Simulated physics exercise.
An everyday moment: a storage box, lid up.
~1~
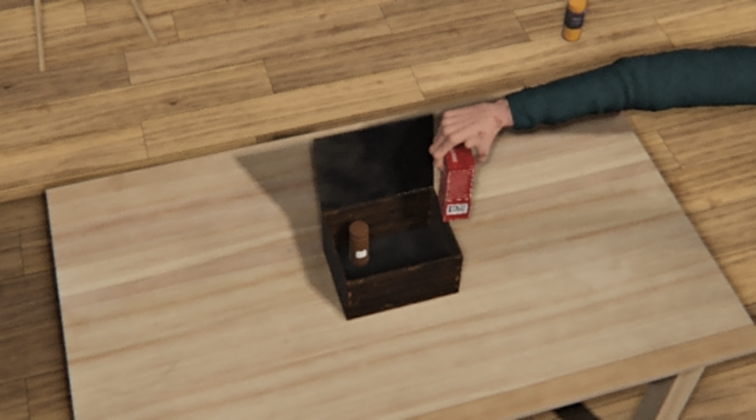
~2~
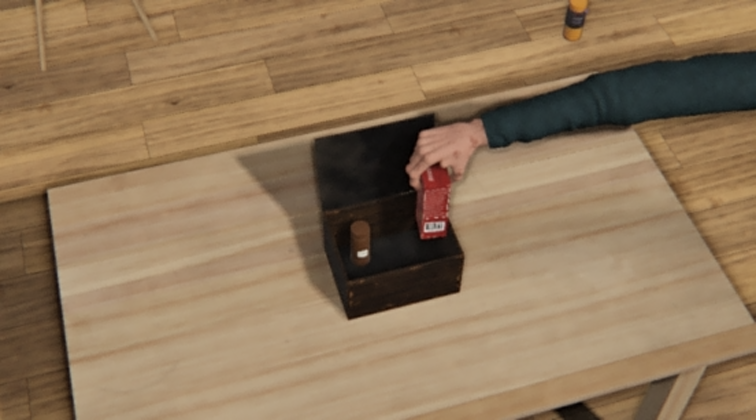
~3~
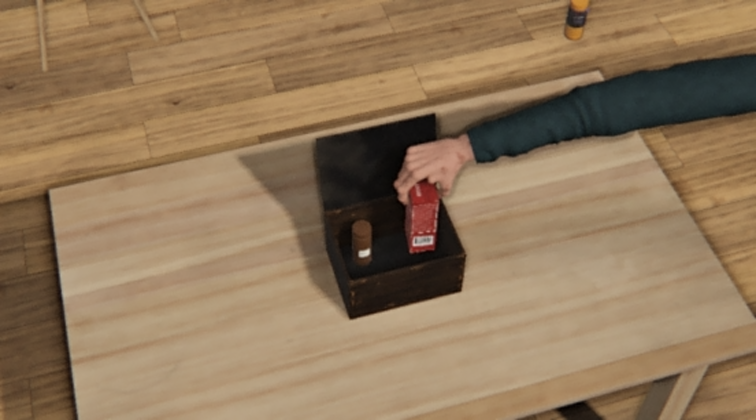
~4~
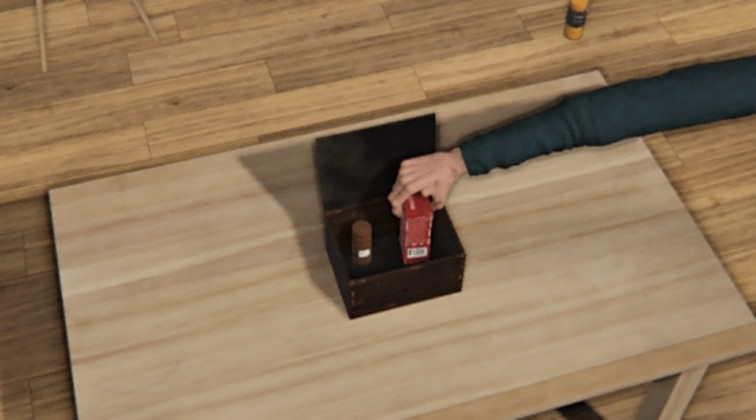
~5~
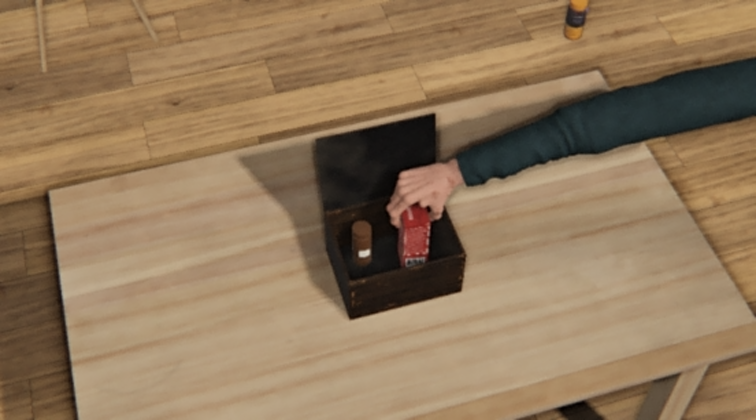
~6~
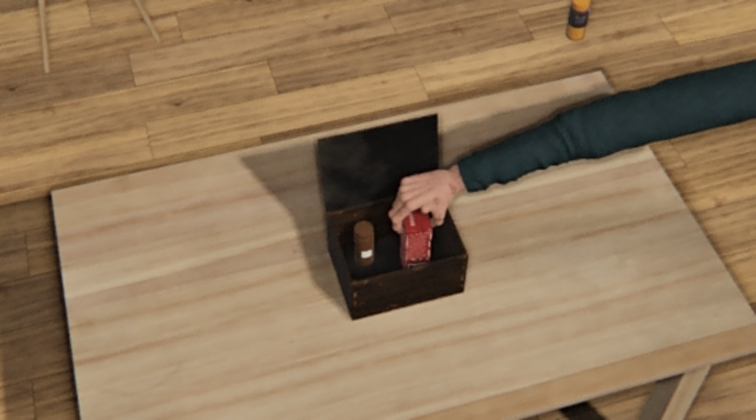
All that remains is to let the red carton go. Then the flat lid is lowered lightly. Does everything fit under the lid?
In the end the lid will not close.
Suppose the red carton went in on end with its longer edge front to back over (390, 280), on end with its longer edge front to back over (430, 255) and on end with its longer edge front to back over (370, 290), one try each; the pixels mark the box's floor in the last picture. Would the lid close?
First, it is held up; second, it will not close; third, it stays ajar.
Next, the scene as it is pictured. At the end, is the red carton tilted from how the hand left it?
It keeps its pose.
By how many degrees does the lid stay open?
Some 35° above the rim.
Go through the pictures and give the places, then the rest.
On its way; red carton (456, 182); brown shaker (359, 244), in the first picture.
On its way; red carton (433, 200); brown shaker (360, 244), in the second picture.
On its way; red carton (422, 215); brown shaker (362, 243), in the third picture.
On its way; red carton (415, 227); brown shaker (362, 243), in the fourth picture.
On its way; red carton (413, 237); brown shaker (362, 244), in the fifth picture.
In place under the hand; red carton (415, 242); brown shaker (364, 244), in the sixth picture.
Then, 1.30 s later than the last frame, lid 81° above the rim.
Then, 1.60 s later than the last frame, lid 57° above the rim.
When it is over, lid 33° above the rim; both as before. End places, in pixels of the last picture, red carton near (415, 243).
